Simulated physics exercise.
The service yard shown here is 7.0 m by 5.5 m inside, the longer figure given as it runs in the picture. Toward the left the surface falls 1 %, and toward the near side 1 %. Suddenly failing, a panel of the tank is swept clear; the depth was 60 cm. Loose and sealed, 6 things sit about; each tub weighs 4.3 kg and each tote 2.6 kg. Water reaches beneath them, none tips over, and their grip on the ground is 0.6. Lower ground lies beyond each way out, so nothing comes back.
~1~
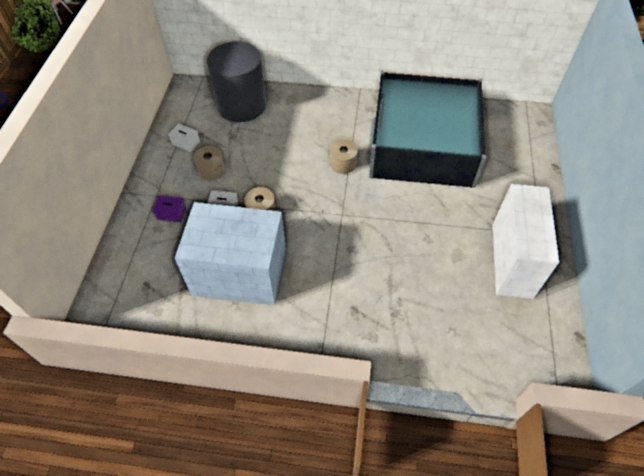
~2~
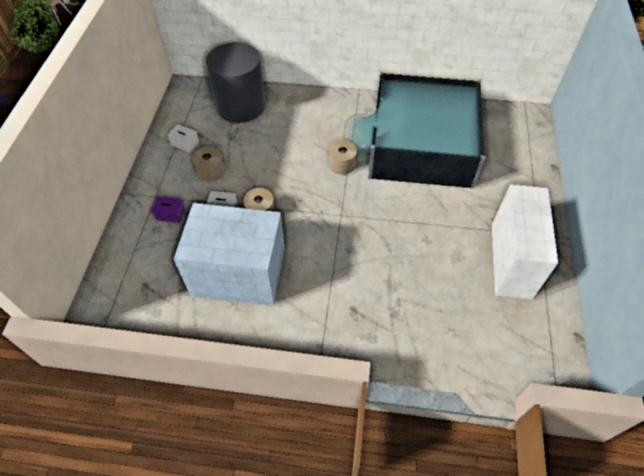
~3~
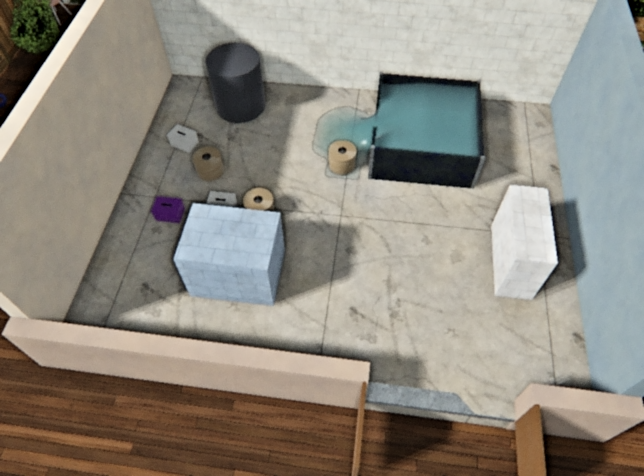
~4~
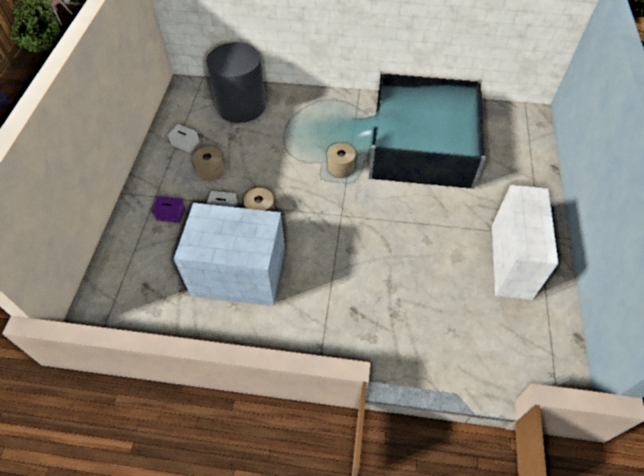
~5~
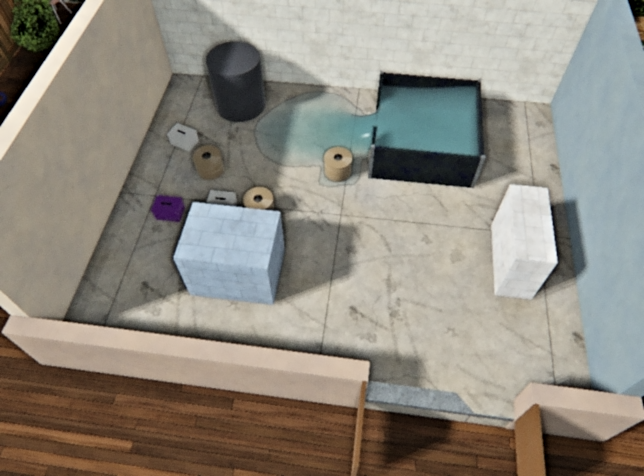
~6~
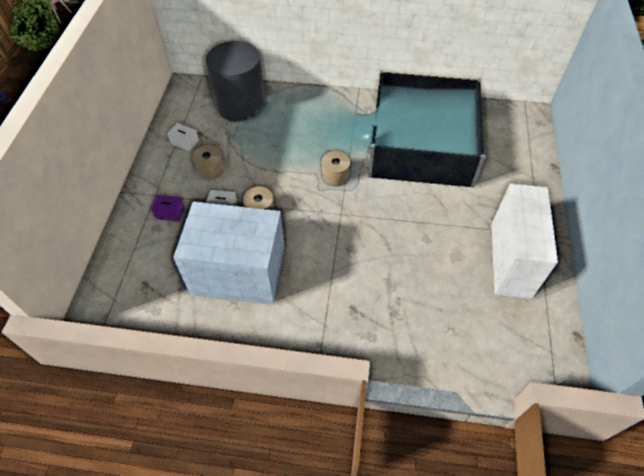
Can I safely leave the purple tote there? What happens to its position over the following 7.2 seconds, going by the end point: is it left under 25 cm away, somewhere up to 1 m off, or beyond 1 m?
It gets well displaced.
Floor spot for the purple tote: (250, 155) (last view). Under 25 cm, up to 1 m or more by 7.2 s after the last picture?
I'd say it lands far off.
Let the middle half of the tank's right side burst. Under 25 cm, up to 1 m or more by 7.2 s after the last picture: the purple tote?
In that scenario the purple tote would have stayed in place.
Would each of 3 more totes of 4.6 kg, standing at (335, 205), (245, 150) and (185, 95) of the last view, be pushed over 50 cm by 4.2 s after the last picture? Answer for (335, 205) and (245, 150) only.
Taking them in order, they come out smaller and greater.
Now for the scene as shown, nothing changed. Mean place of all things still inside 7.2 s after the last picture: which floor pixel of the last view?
I'd put it around (395, 294).
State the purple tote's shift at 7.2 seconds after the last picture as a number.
I'd say close to 550 centimetres.
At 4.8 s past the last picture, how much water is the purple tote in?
Close to 3 centimetres.
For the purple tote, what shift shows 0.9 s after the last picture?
Some 5 cm from the start.
Then, 0.9 s after the last picture the purple tote is near (165, 205), 0.0 m from its start, aground; 0 of 6 are out; 1 afloat.
Then, 2.8 s after the last picture the purple tote is near (114, 321), 2.0 m from its start, afloat; 0 of 6 are out; 4 afloat.
Then, 4.8 s after the last picture the purple tote is near (345, 324), 3.3 m from its start, afloat; 0 of 6 are out; 5 afloat.
Then, 7.2 s after the last picture the purple tote is near (525, 307), 5.4 m from its start, afloat; 0 of 6 are out; 5 afloat.
